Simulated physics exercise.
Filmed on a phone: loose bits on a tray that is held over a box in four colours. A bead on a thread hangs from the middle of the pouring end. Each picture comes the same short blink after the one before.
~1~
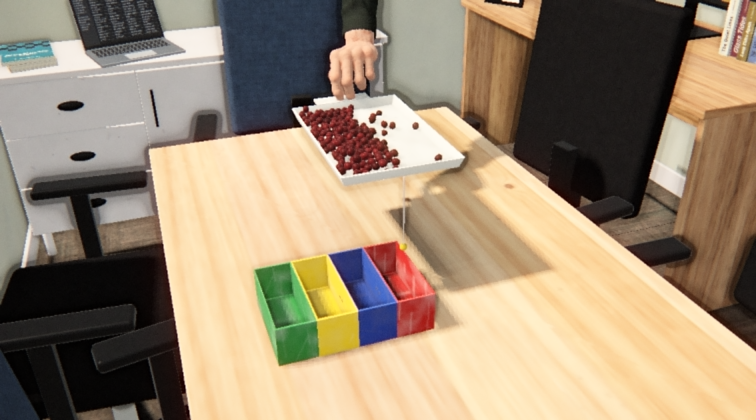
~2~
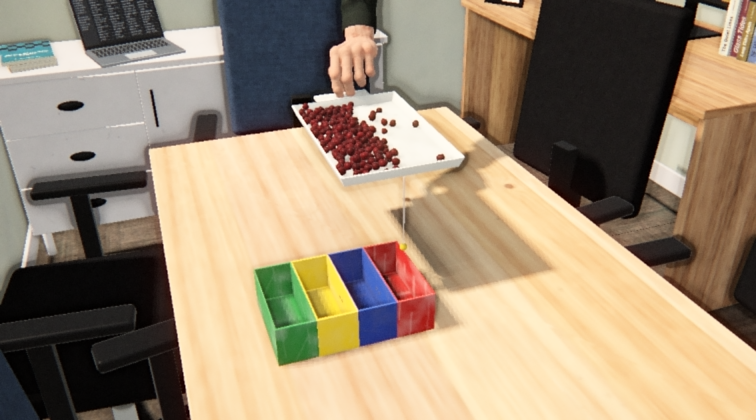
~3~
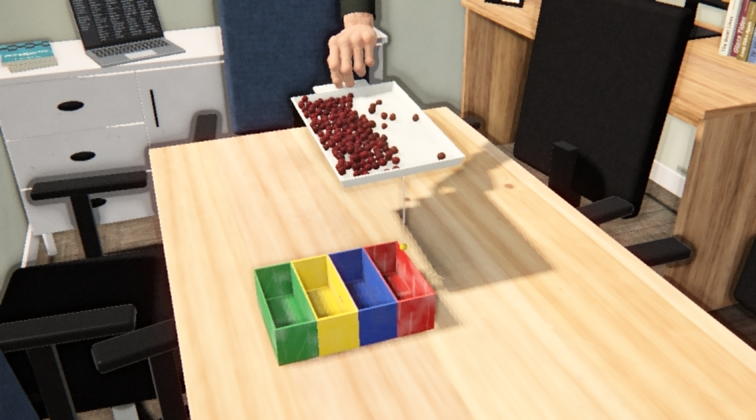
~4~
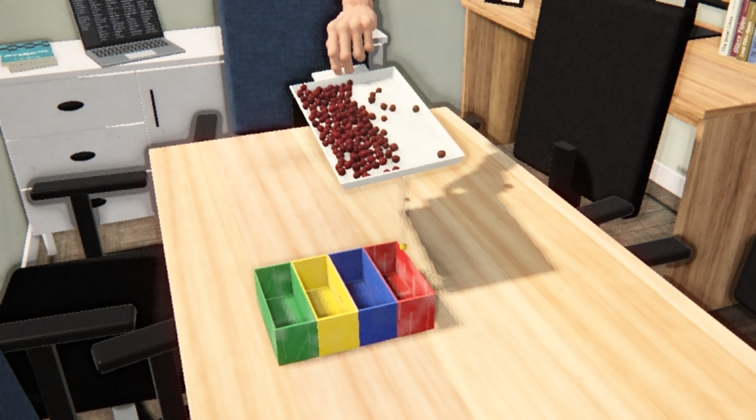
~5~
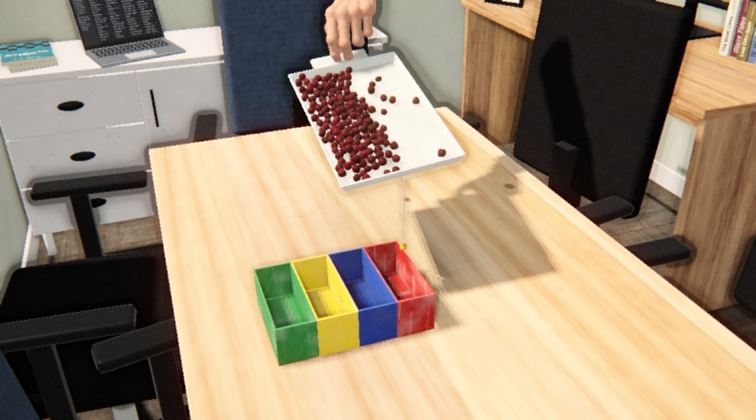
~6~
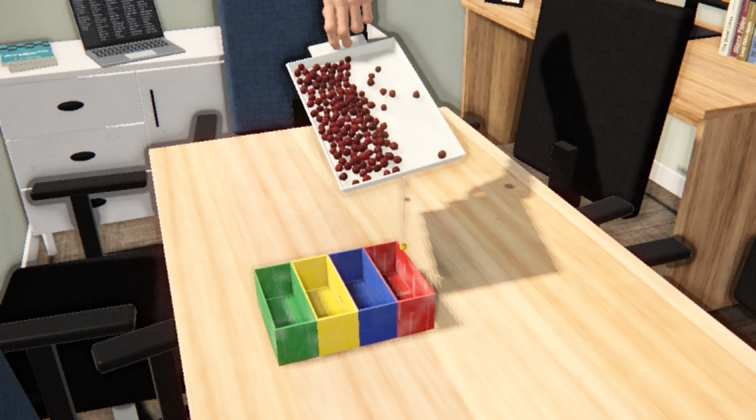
To begin with, a hand holds a white tray of small dark red pieces, level above a wooden table with an open box of green, yellow, blue and red compartments. The hand then raises the tray's far end, slanting it gradually more steeply, its near left corner lowest, as some pieces shift slightly.
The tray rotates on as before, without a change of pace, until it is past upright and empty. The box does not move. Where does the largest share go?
It favours the blue compartment.
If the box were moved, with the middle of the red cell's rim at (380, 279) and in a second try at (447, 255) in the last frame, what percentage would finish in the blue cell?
The first gives 40 %, the second 10 %.
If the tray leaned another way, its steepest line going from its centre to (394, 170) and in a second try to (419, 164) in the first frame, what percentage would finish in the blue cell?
First some 20, then 0 per cent.
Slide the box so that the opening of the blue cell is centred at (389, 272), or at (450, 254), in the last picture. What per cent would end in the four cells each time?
About 90 and 40 per cent.
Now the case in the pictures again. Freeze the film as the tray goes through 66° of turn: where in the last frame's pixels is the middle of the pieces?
Near (357, 168).
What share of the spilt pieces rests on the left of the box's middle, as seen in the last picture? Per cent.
It comes to 10 per cent or so.
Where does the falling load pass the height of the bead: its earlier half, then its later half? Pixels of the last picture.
Early half (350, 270), late half (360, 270).
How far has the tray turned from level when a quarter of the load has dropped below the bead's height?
Around 80° of tilt.
Just after the last frame, tray tipped steeply; the larger part on the tray; just a few in the blue cell; just a few in the red cell; roughly a quarter falling or outside the box.
A moment on, tray tipped past a quarter turn; just a few on the tray; roughly a third in the blue cell; roughly a quarter in the yellow cell; roughly a quarter in the red cell; just a few in the green cell; roughly a quarter falling or outside the box.
Further on, tray tipped past a quarter turn; roughly half in the blue cell; roughly a quarter in the yellow cell; roughly a quarter in the red cell; just a few in the green cell; about a tenth falling or outside the box.
When it is over, tray tipped past a quarter turn; roughly half in the blue cell; roughly a quarter in the yellow cell; roughly a quarter in the red cell; just a few in the green cell; about a tenth outside the box.
